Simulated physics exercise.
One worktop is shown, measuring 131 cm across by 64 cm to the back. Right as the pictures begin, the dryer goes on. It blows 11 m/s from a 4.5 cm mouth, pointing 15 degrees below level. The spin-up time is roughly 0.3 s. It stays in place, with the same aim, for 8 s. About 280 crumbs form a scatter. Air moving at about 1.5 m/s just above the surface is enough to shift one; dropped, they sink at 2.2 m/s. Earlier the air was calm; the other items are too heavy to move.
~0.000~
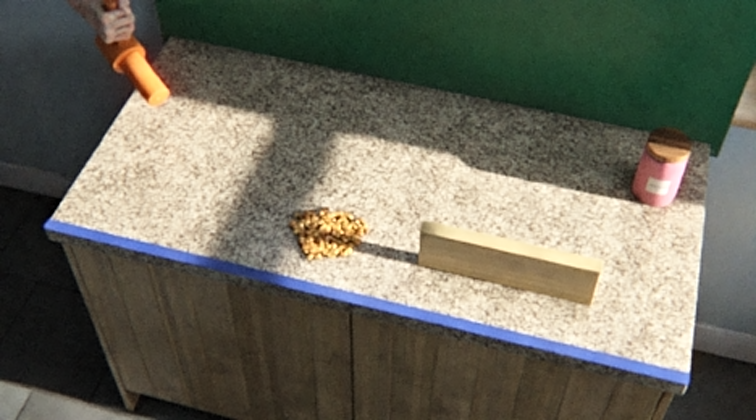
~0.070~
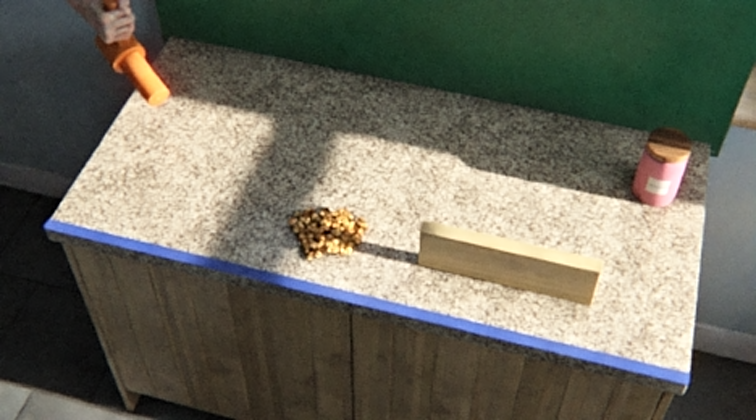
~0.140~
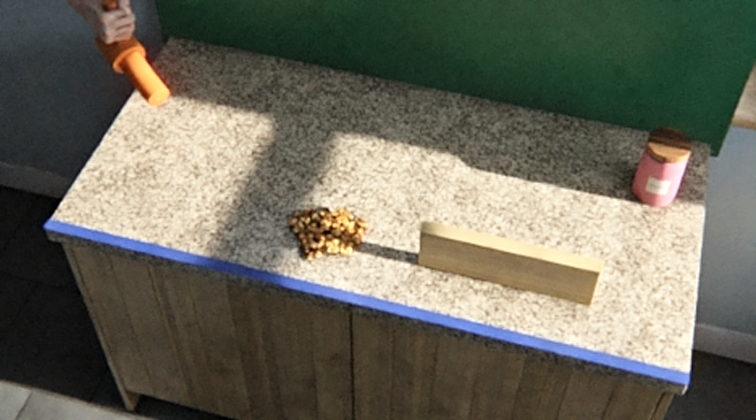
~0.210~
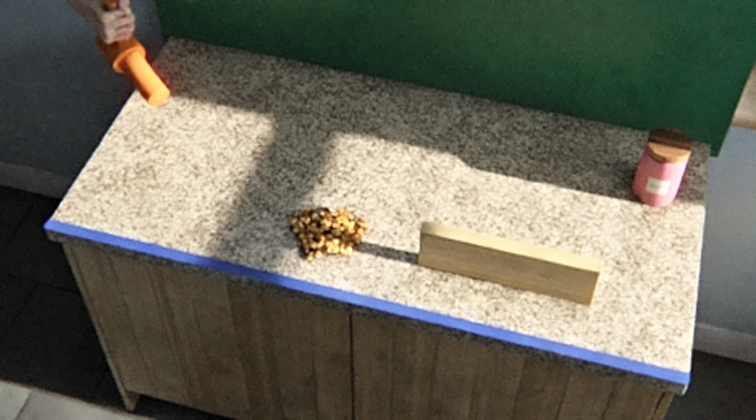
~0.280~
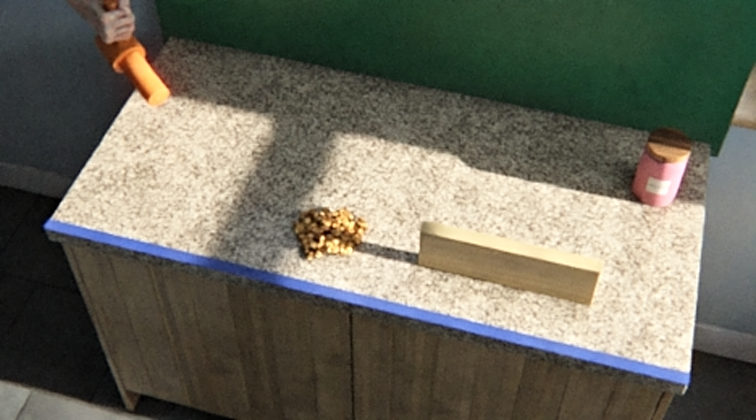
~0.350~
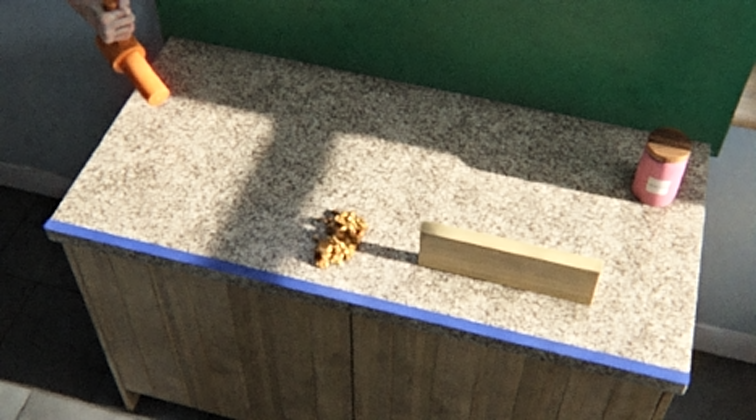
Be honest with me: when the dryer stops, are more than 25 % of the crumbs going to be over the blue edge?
Yes, they are.
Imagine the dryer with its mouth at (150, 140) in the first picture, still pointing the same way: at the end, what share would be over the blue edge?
Outcome: Some 40 in a hundred.
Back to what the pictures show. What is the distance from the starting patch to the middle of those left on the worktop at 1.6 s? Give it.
About 55 cm.
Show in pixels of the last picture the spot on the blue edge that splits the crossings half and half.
Median crossing point, approx. (488, 336).
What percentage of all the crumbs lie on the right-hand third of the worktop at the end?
I'd estimate around 15 per cent.
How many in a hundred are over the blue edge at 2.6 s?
80 per cent, roughly.
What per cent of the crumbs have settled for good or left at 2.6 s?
It comes out at some 80 %.
After 1.6 s the count stands so, 75 % are over the blue edge; the middle of those still in play is near (606, 295).
After 2.6 s the count stands so, 76 % are over the blue edge; the middle of those still in play is near (621, 298).
After 4.4 s the count stands so, 77 % are over the blue edge; the middle of those still in play is near (621, 298).
After 8.0 s, at the end, 78 % are over the blue edge.
